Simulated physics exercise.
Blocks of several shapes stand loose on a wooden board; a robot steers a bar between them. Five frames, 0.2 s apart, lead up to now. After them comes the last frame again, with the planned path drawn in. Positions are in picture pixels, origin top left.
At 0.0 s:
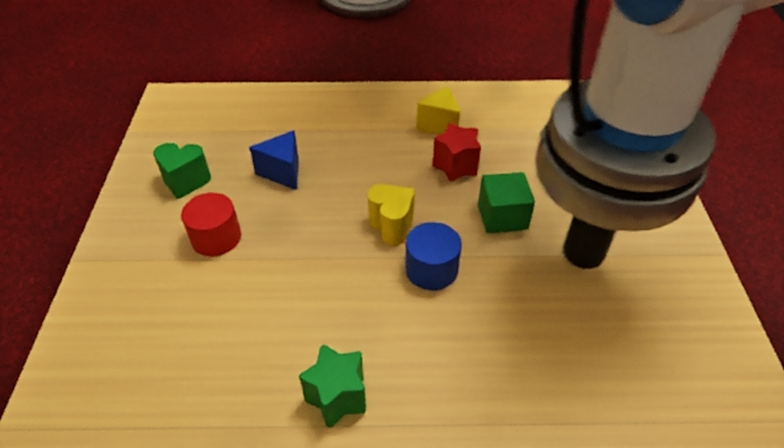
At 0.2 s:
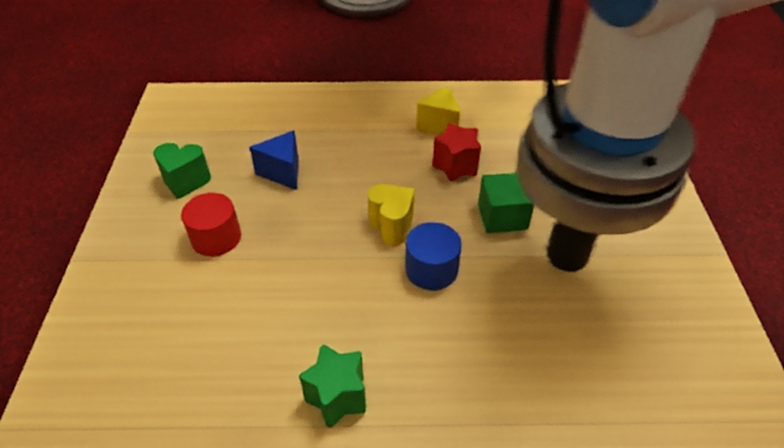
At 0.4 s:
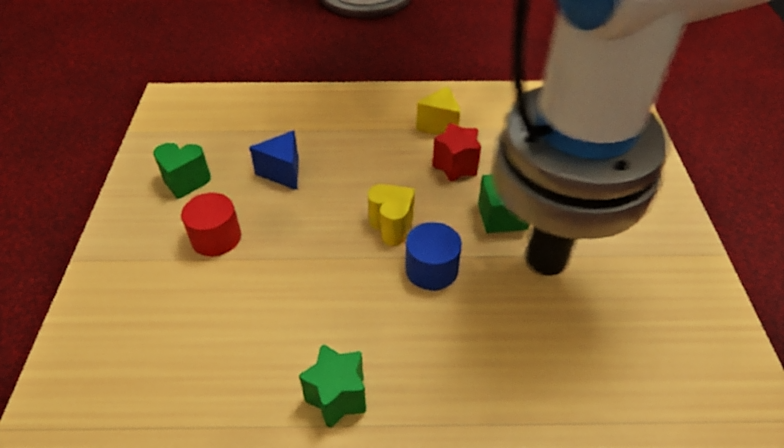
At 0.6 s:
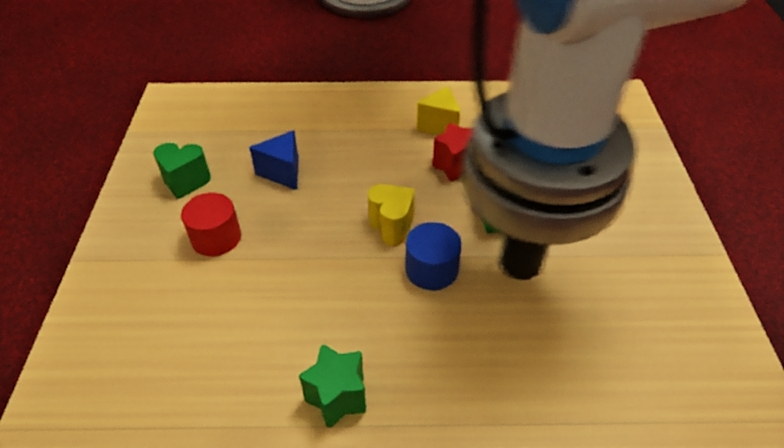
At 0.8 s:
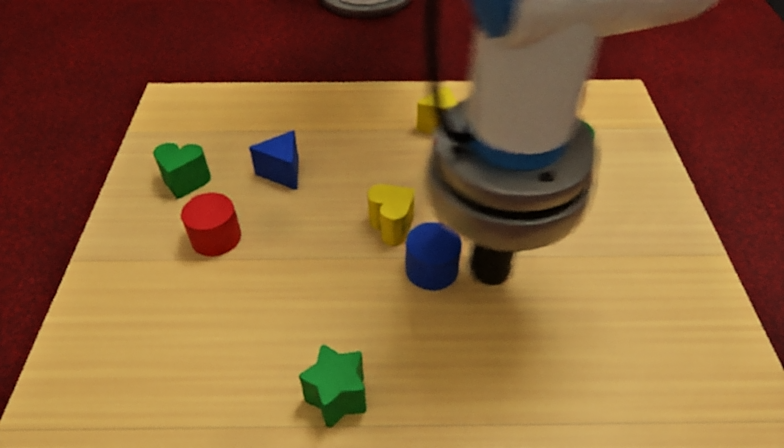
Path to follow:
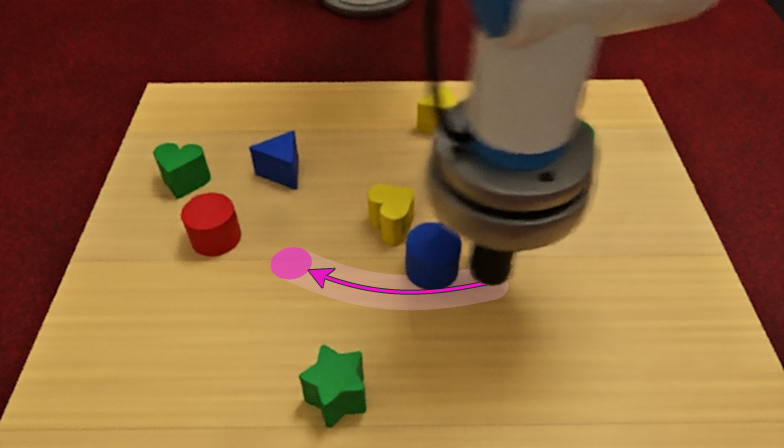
Robot arm with a dark bar sliding left across a wooden board toward a blue cylinder, passing in front of a green block.
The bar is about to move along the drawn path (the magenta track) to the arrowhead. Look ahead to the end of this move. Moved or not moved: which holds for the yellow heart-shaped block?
It travels a centimetre or more.
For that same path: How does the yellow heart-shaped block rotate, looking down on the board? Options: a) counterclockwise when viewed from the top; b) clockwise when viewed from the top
The correct letter is b.
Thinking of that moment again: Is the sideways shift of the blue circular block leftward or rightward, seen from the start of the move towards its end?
It moves right.
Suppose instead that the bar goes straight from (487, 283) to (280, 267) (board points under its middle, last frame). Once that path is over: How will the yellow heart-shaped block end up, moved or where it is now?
Displaced, by a centimetre or more.
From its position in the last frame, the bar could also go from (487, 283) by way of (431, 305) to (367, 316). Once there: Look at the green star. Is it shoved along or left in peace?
Put simply, it stays right there.
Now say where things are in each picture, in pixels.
Bar tip (583, 254); block tops, yellow heart-shaped block (392, 199); blue circular block (434, 242); green square block (508, 188), in the first picture.
Bar (567, 257); blocks unchanged, in the second picture.
Bar (546, 261); blocks unchanged, in the third picture.
Bar (520, 265); blocks unchanged, in the fourth picture.
Bar (490, 270); yellow heart-shaped block (392, 199); blue circular block (434, 242); green square block hidden, in the fifth picture.
Path on the board, from (487, 283) over (420, 292) and (351, 285) to (291, 263).
On the path given first. One third of the way, bar (420, 279); yellow heart-shaped block (388, 195); blue circular block (390, 234).
Two thirds of the way, bar (349, 272); yellow heart-shaped block (387, 190), turned 20° clockwise; blue circular block (355, 221).
At the end, bar (289, 250); yellow heart-shaped block (387, 190), turned 20° clockwise; blue circular block (352, 219); green square block in place.
